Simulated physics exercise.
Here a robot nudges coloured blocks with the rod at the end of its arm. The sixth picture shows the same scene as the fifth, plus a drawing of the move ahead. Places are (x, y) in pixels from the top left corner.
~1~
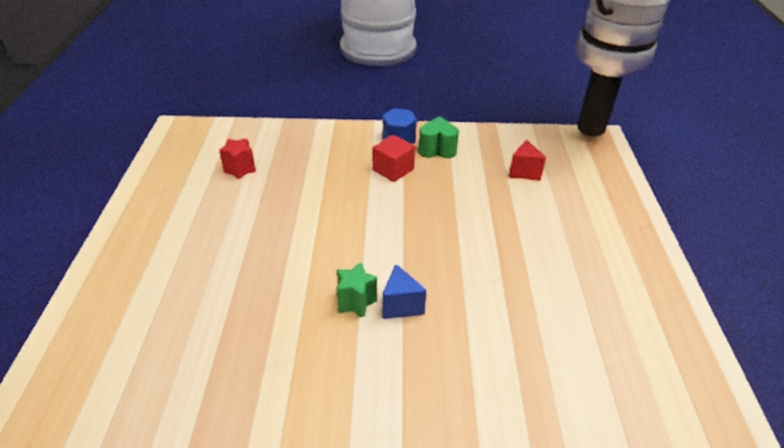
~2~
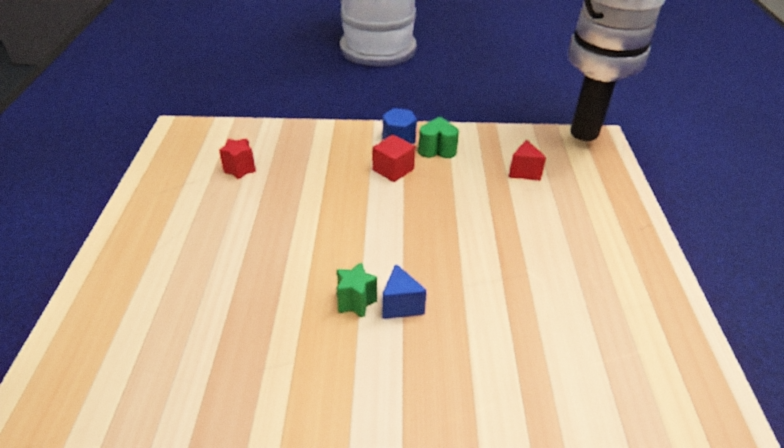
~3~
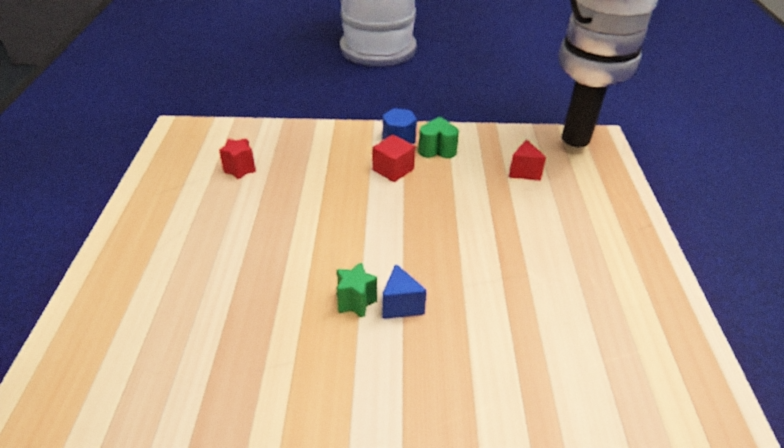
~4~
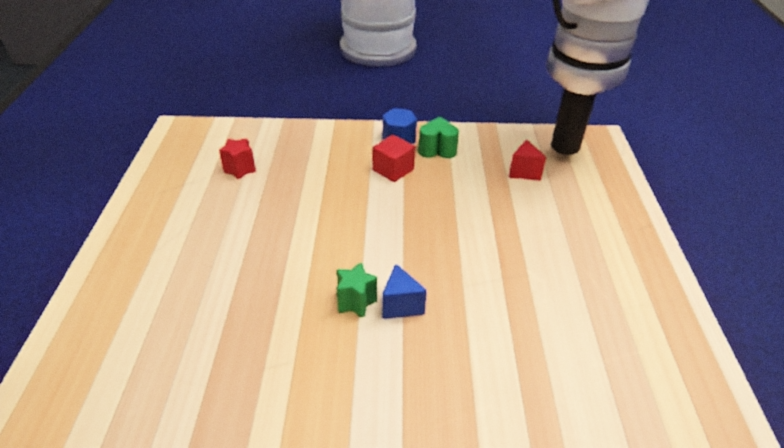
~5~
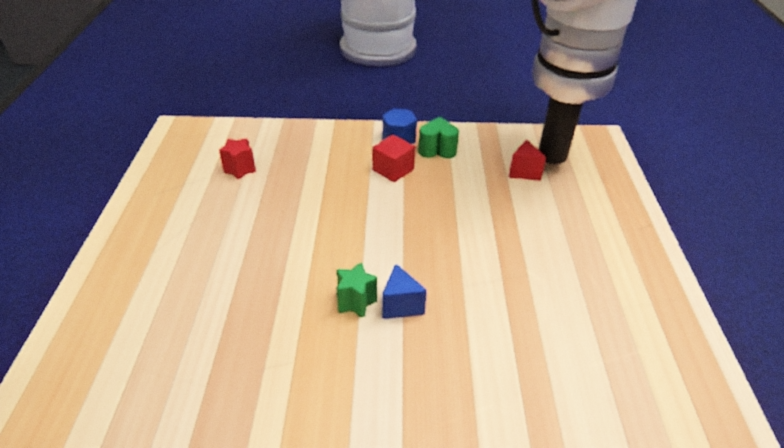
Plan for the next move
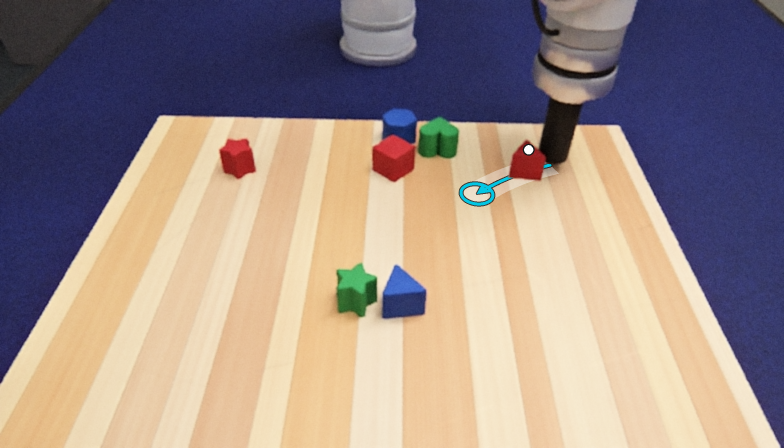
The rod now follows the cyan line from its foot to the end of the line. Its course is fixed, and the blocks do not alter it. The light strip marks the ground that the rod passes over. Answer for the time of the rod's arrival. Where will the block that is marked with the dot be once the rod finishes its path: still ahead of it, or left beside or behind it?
It stays on the rod's front.
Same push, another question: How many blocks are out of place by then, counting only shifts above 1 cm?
The answer is one block, counting only moves over 1 cm.
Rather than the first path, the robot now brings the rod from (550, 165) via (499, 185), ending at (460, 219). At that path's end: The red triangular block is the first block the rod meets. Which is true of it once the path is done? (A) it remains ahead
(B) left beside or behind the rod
My pick is B.
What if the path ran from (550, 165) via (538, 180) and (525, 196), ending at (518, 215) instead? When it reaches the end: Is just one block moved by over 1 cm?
My answer is yes.
Drawn move, from (550, 165) through (524, 172) and (500, 182) to (477, 194); the dot is on the red triangular block.
On the path given first. One third of the way, rod at (525, 164); red triangular block at (508, 156).
Two thirds of the way, rod at (501, 173); red triangular block at (482, 165).
At the end, rod at (478, 185); green heart-shaped block still; red triangular block at (456, 176).
